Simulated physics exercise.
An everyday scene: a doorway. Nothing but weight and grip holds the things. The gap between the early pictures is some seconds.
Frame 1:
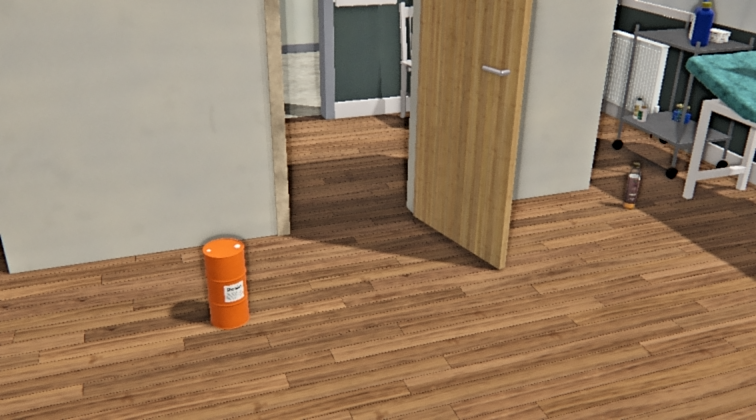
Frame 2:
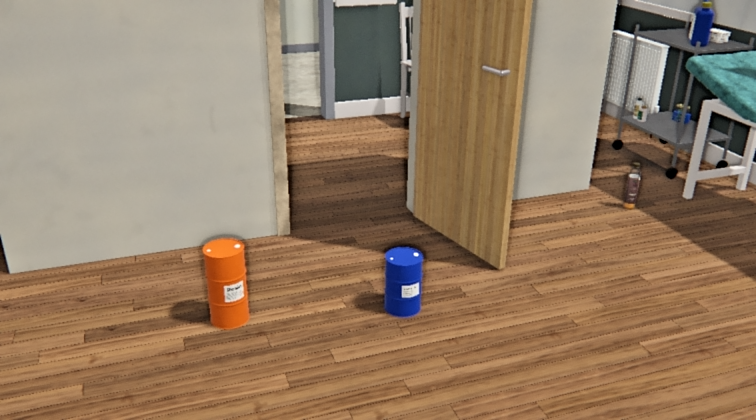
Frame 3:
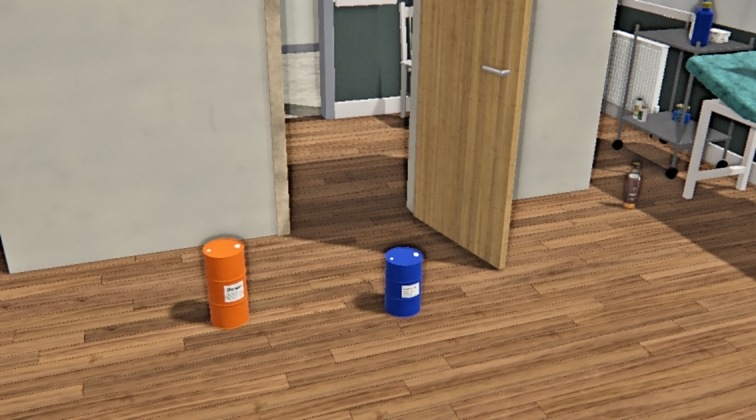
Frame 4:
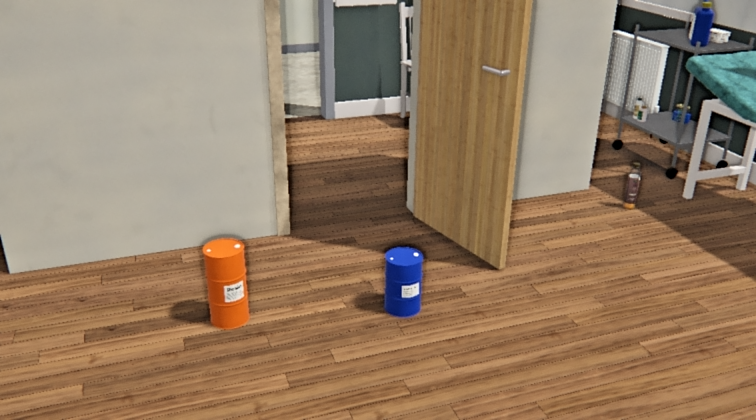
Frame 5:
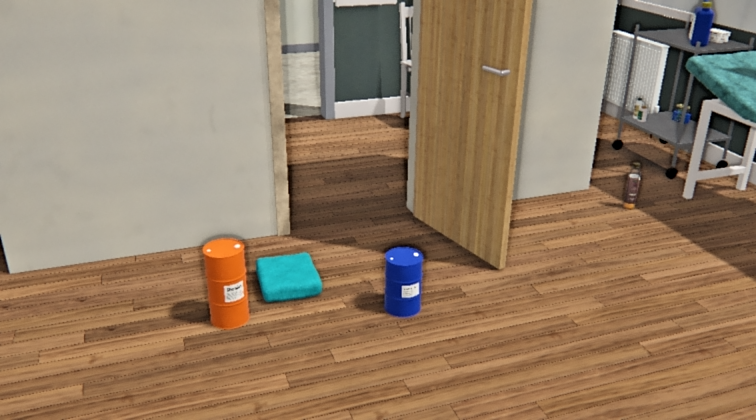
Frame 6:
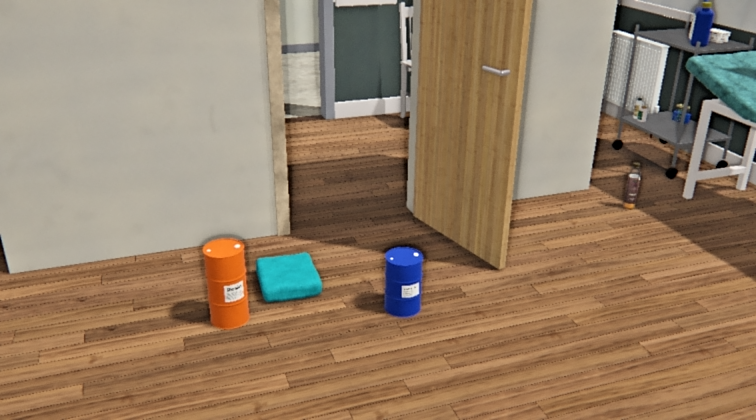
At the start, an orange canister stands alone on the wooden floor near a wide-open door. A blue canister then appears to its right, and both stay still, until a folded turquoise cushion appears on the floor between them, beside the orange one, while the door remains motionless.
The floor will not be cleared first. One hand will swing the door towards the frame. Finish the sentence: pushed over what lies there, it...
It swings shut.
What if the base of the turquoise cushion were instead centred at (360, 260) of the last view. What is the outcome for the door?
Then it gets caught partway.
Then, 0.50 s after the last picture, door 85° open.
Then, 0.80 s after the last picture, door 61° open.
Then, 1.10 s after the last picture, door 35° open.
Then, 1.40 s after the last picture, door 8° open.
At rest, door 0° open; all 3 in place. Seen from the same camera at the end, turquoise cushion near (288, 277).
